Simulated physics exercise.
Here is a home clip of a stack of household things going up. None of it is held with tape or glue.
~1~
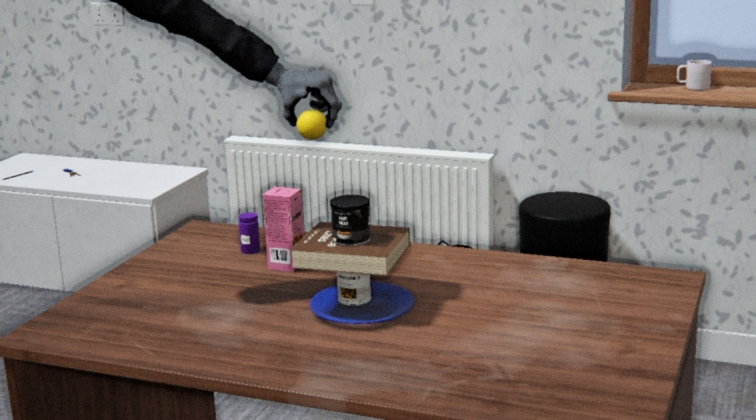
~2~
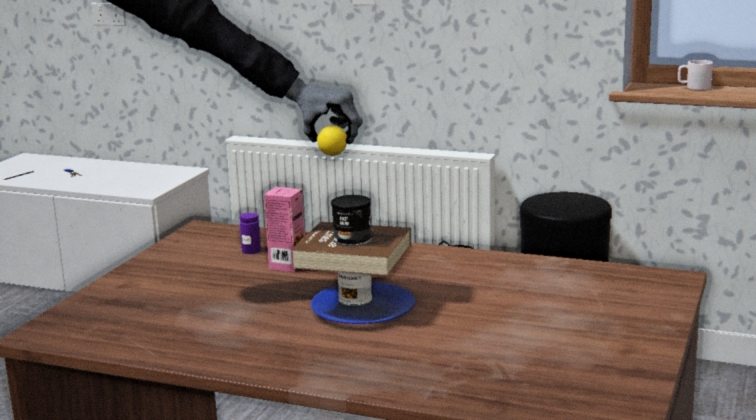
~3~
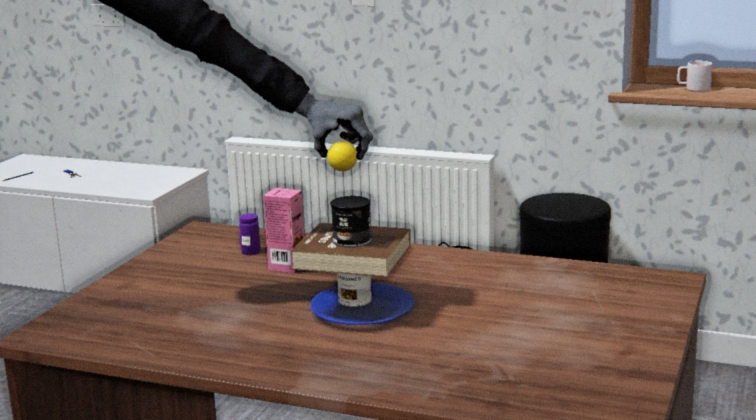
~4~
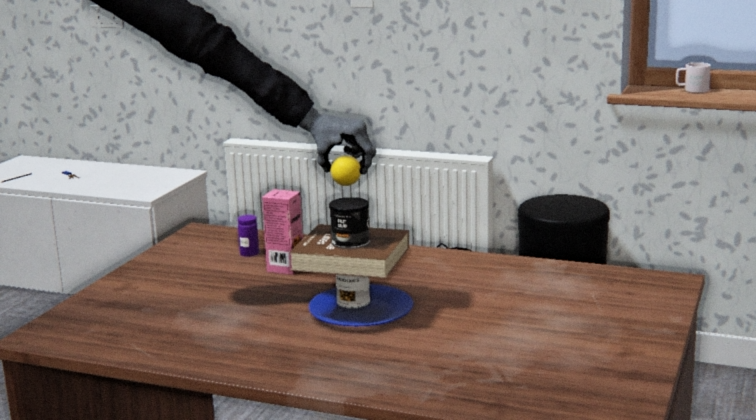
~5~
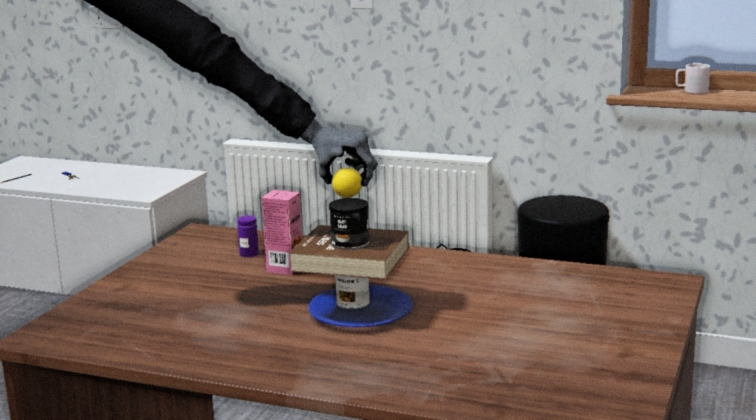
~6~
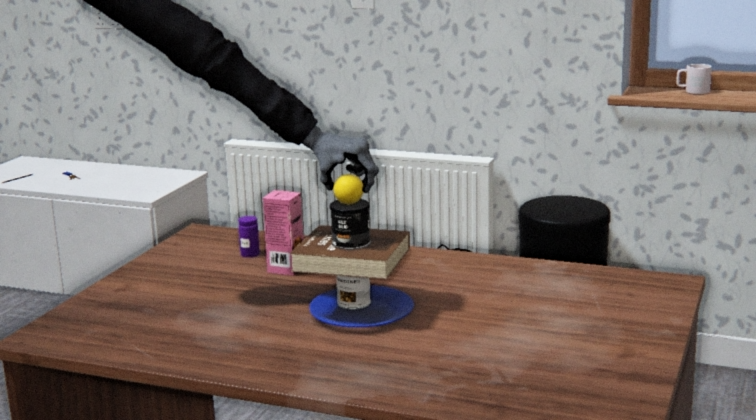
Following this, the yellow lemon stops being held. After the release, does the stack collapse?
Stays standing.
Then, 0.20 s later than the last frame, all is still.
Then, 0.40 s later than the last frame, yellow lemon resting near (349, 190).
When it is over, all 7 as before. End places, in pixels of the last picture, yellow lemon near (349, 190). The pile holds.
